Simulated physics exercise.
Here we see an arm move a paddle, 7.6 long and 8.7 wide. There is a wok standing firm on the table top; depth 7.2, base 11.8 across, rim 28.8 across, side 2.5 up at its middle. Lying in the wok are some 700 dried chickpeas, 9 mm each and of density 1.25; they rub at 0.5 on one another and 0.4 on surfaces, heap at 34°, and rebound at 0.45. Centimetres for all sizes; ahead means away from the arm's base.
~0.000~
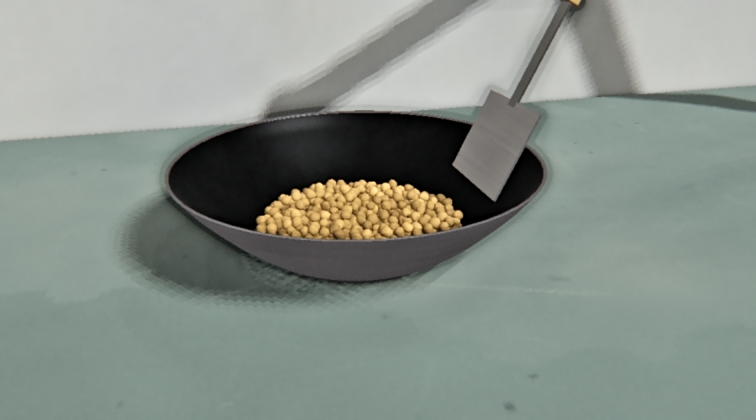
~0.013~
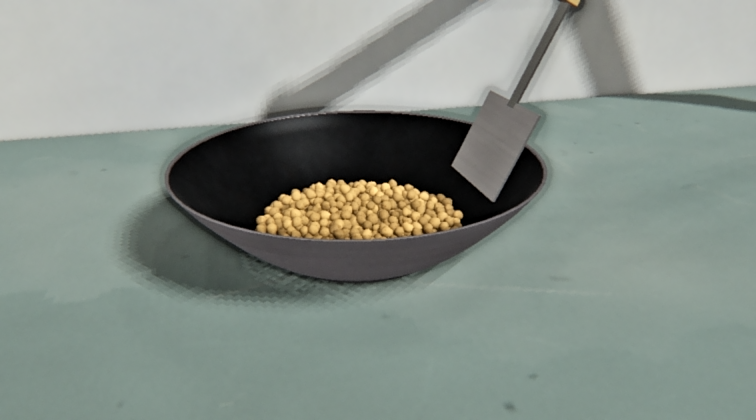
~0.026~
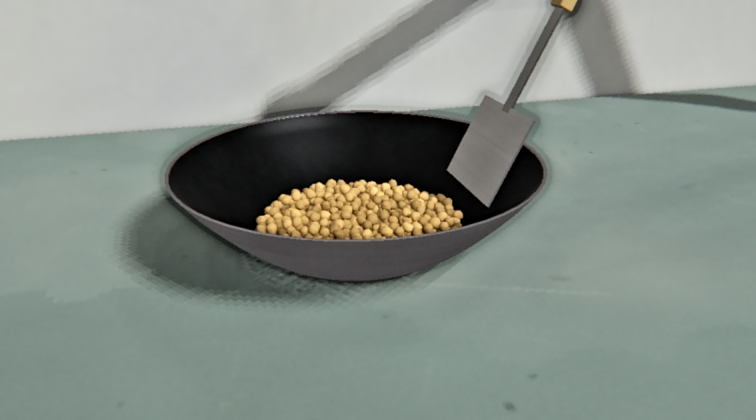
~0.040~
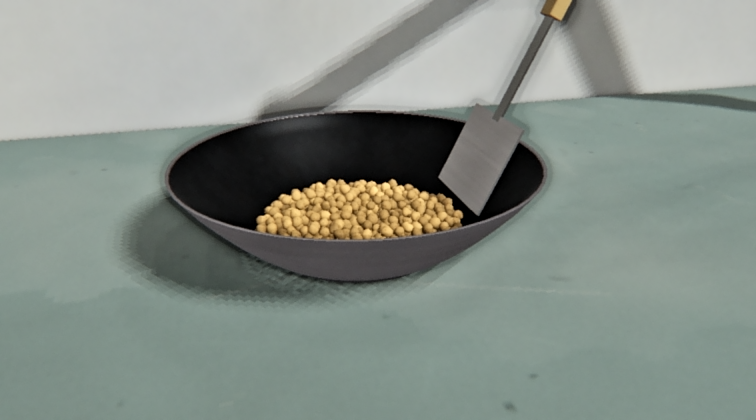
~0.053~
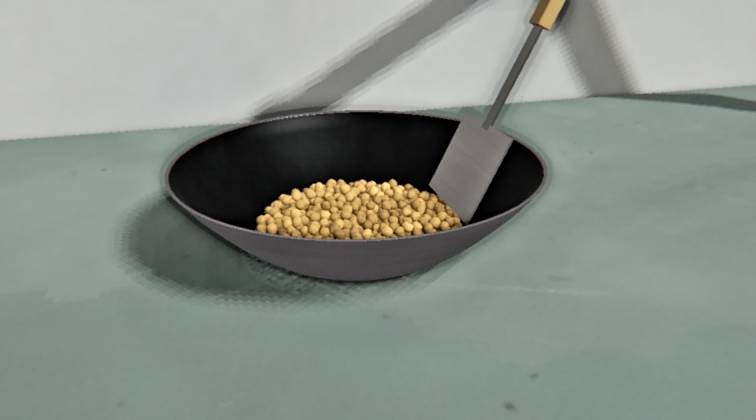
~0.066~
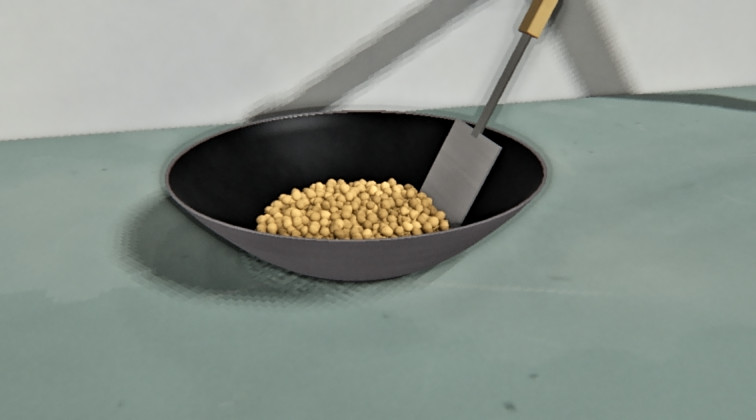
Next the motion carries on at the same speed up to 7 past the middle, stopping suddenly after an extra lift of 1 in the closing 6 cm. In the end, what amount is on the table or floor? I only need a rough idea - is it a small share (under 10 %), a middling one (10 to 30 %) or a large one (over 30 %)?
A small one, under 10 %.
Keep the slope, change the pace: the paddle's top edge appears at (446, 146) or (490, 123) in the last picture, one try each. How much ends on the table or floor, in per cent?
First try about 25 %, second try about 0 %.
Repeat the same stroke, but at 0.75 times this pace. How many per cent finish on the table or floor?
Roughly 0 per cent.
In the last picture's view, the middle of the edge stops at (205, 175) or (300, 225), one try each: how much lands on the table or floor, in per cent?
About 40 and 0 per cent.
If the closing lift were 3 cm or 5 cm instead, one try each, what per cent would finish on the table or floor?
5 and 5 per cent.
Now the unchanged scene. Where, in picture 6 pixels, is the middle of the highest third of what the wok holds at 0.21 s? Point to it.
The middle sits at approx. (294, 205).
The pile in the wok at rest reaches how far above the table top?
Roughly 7.5 centimetres.
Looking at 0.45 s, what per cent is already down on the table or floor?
Fraction noted: Close to 0 per cent.
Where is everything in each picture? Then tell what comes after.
The first frame shows paddle top edge at (515, 101), sloping 64°; upper third of the load around (360, 215), from x 260 to 460, top at y 185; 699 in the wok.
The second frame shows paddle top edge at (514, 102), sloping 64°; upper third of the load around (360, 215), from x 260 to 460, top at y 185.
The third frame shows paddle top edge at (509, 107), sloping 64°; upper third of the load around (360, 215), from x 260 to 460, top at y 185.
The fourth frame shows paddle top edge at (499, 115), sloping 64°; upper third of the load around (360, 215), from x 260 to 460, top at y 185.
The fifth frame shows paddle top edge at (488, 124), sloping 64°; upper third of the load around (360, 215), from x 260 to 460, top at y 185.
The sixth frame shows paddle top edge at (478, 132), sloping 64°; upper third of the load around (361, 215), from x 260 to 455, top at y 185; 699 in the wok.
By 0.14 s, sloping 64°, highest piece 5 above the table; 699 in the wok.
By 0.21 s, sloping 64°, highest piece 5 above the table; 699 in the wok.
By 0.45 s, sloping 64°, highest piece 8 above the table; 689 in the wok, 3 on the table or floor, 7 on the blade or in flight.
By 1.50 s, sloping 64°, highest piece 7 above the table; 689 in the wok, 10 on the table or floor.
Final count, 689 in the wok, 10 on the table or floor. That is 1 % on the table or floor.
